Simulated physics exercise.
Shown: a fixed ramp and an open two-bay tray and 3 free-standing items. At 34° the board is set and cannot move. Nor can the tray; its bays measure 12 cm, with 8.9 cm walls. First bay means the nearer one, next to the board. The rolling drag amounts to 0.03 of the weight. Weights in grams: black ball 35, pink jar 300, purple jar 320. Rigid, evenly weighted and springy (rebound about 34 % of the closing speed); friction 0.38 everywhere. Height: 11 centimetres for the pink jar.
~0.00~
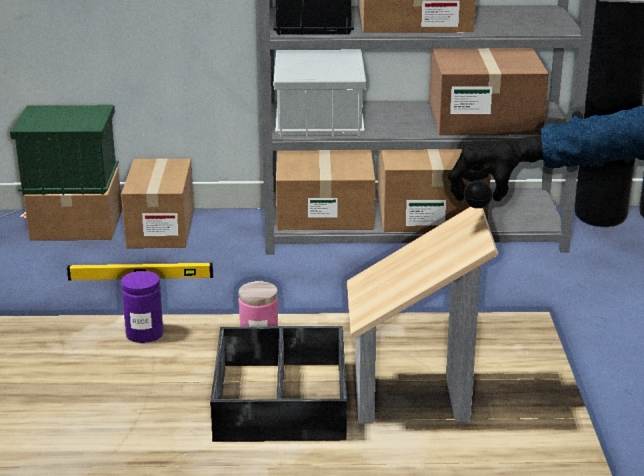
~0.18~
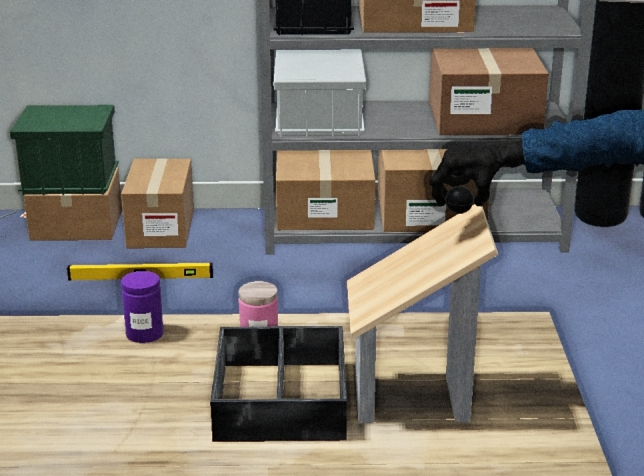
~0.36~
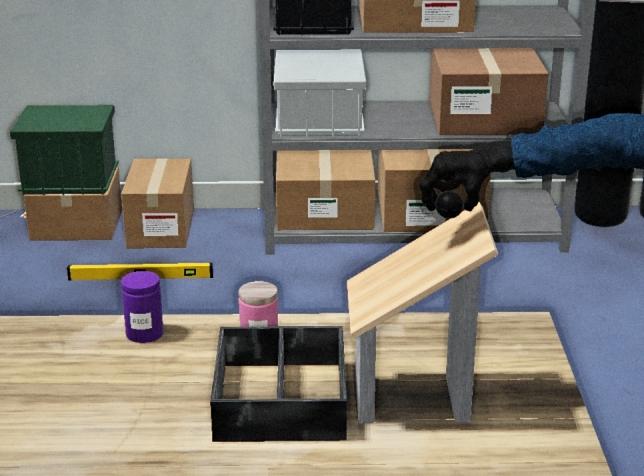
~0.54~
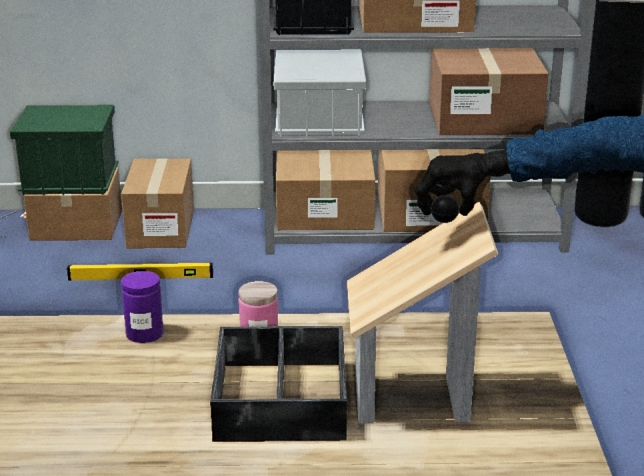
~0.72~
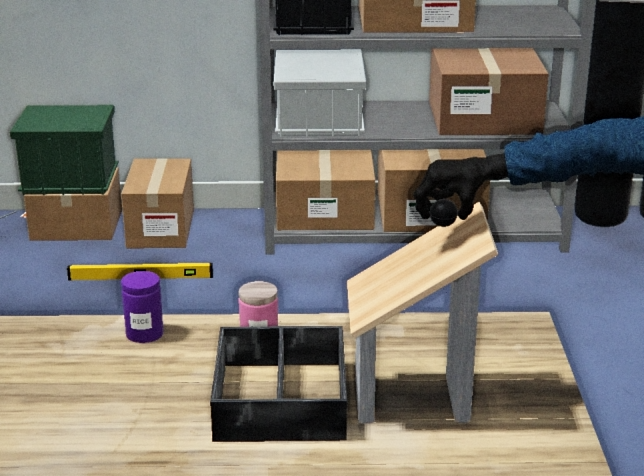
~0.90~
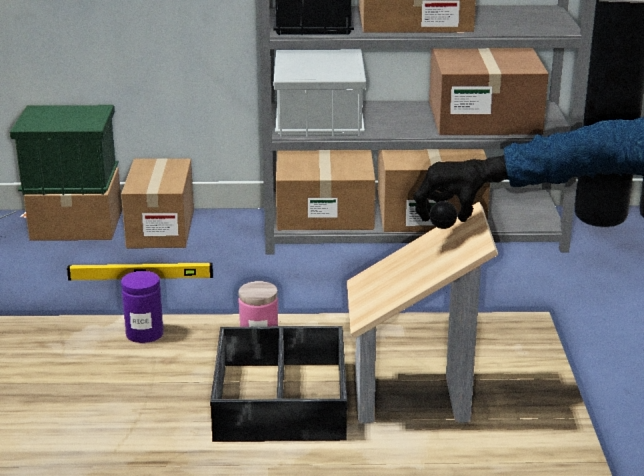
A black-gloved hand moves a black ball slightly left above a slanted wooden board.
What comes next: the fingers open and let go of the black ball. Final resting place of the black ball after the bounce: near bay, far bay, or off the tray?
Off the tray.
By 1.40 s, black ball near (311, 320).
By 1.70 s, it is outside the bays; black ball near (159, 372).
When it is over (2.0 s), it is outside the bays; the bystanders within 4 cm of the start.
